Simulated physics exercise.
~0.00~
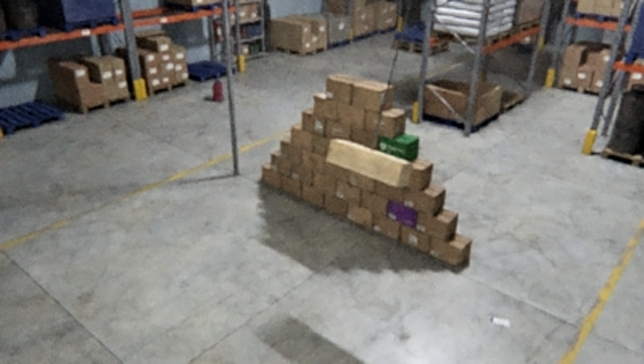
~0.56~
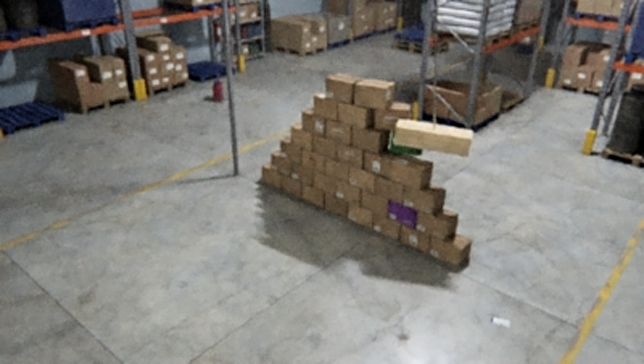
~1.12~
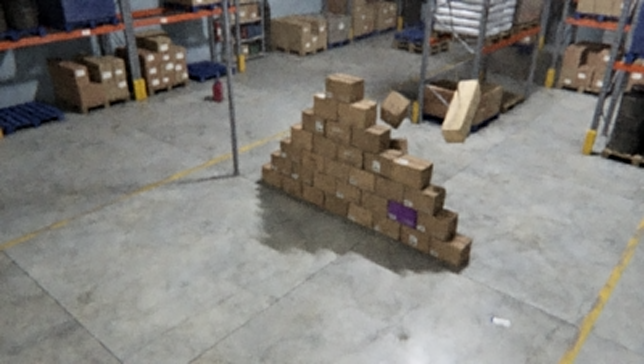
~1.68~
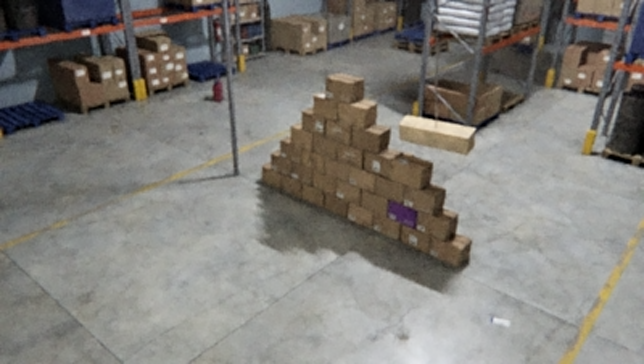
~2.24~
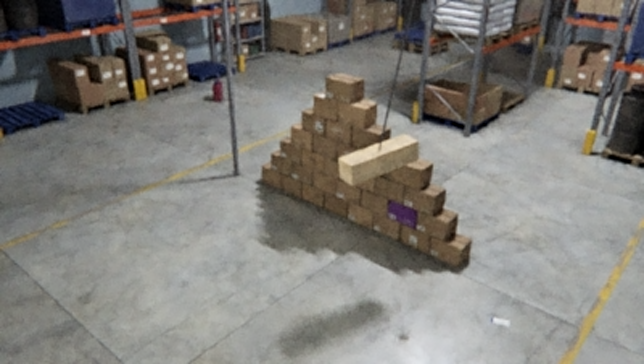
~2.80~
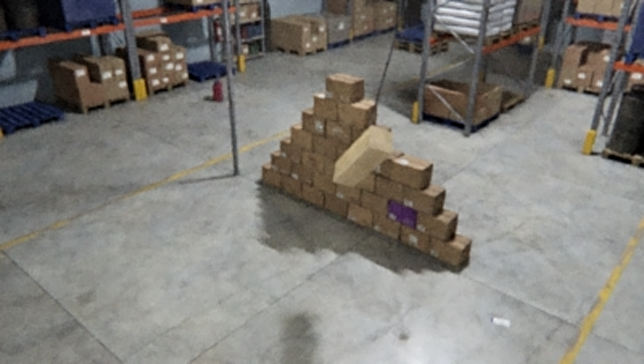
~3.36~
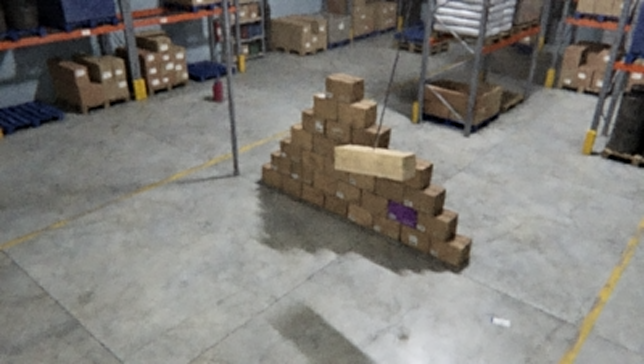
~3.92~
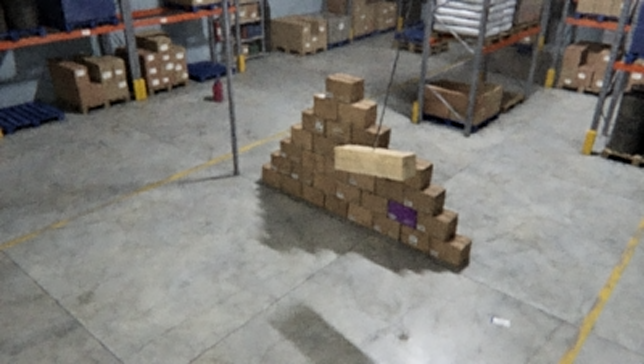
A stepped wall of brown taped cartons stands on the grey concrete floor of a warehouse, seen from above, with stocked racks behind it. One purple carton sits low on the right side and a green one higher up, while a pale beam hangs on a line in front. The beam swings right and turns, and the green carton and a few brown ones near the upper right slope are knocked away behind the wall. It swings back left, still turning, and ends hanging before the wall, which stands largely intact with the purple carton in place.
